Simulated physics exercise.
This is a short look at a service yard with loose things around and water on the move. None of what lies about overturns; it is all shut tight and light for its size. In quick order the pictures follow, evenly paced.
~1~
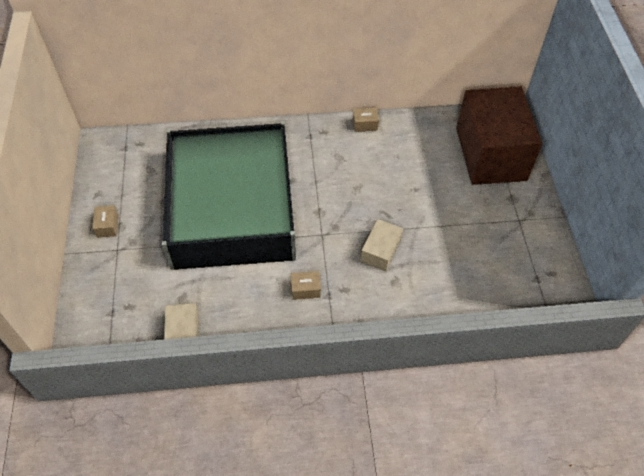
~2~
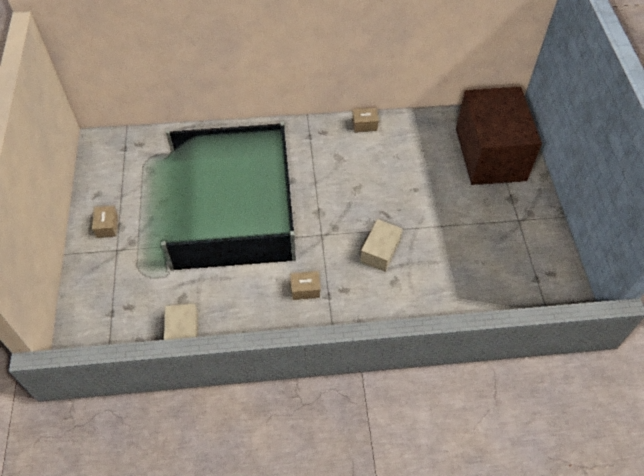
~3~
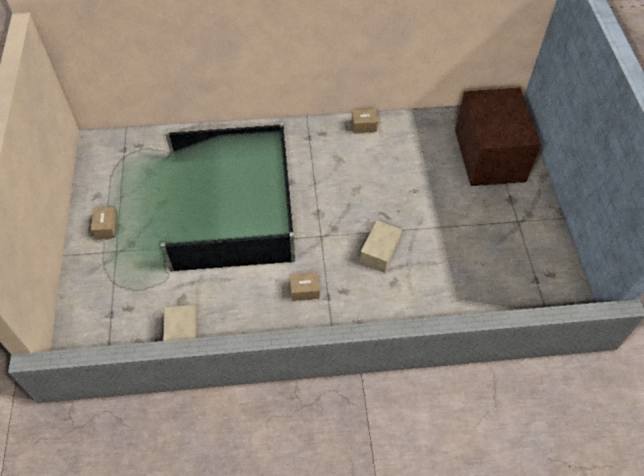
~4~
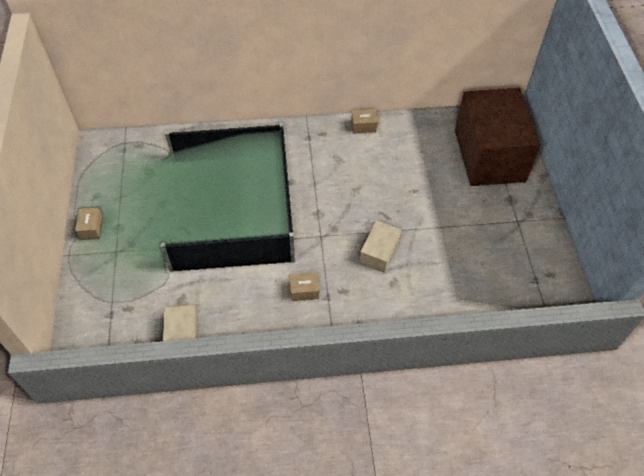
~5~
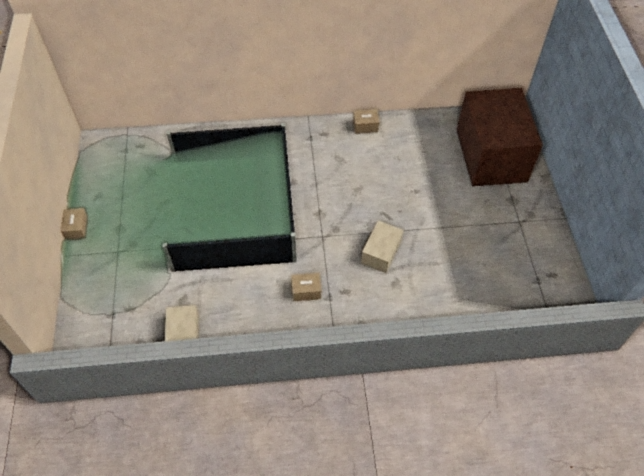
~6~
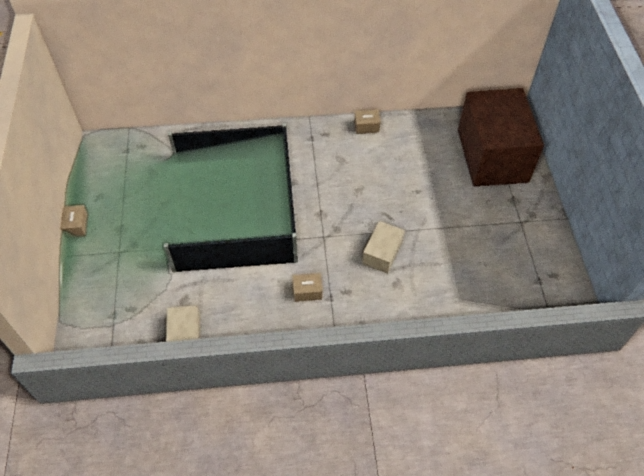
We see green water spill out of the open left side of a dark-walled tank in a walled yard, spreading across the floor and pushing a small brown box leftward to the wall, while the other boxes stay in place.
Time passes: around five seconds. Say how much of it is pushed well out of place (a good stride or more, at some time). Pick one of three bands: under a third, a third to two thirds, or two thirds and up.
Two thirds and up.
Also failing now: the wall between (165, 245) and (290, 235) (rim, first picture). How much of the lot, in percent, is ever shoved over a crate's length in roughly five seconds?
I make it 80 per cent.
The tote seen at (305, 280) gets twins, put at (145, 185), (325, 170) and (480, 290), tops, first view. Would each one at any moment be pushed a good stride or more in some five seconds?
Shoved clear, stays put, shoved clear.
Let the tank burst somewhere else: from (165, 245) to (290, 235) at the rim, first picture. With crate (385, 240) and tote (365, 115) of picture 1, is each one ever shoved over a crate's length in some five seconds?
The first: Cleared that distance; the second: Stayed short.
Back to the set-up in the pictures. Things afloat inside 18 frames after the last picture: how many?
I count 2.
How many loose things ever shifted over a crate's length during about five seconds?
The total here is 5.
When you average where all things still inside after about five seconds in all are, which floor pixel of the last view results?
Mean position: About (395, 226).
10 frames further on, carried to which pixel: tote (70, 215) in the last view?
I'd expect it around (65, 252).
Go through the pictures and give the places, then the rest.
In the first picture, a tote at (104, 217), on the bottom; a crate at (383, 239) rests on the ground; 0 of 5 have shifted.
In the second picture, a tote at (103, 217) rests on the ground; a crate at (382, 239) rests on the ground; 0 of 5 have shifted.
In the third picture, a tote at (102, 218) rests on the ground; a crate at (382, 241) rests on the ground; 0 of 5 have shifted.
In the fourth picture, a tote at (87, 219), on the bottom, close to its start; a crate at (381, 241), on the bottom; 1 of 5 have shifted.
In the fifth picture, a tote at (72, 220), on the bottom, a stride from its start; a crate at (383, 241) rests on the ground; 1 of 5 have shifted.
In the sixth picture, a tote at (72, 217) floats, a stride from its start; a crate at (384, 241), on the bottom; 1 of 5 have shifted.
A moment on, 0 of 5 are well off their spots; 1 afloat.
Next, 1 of 5 are well off their spots; 1 afloat.
Later, 4 of 5 are well off their spots; 2 afloat.
In the end, 5 of 5 are well off their spots, and 5 have been at some point; 3 afloat.
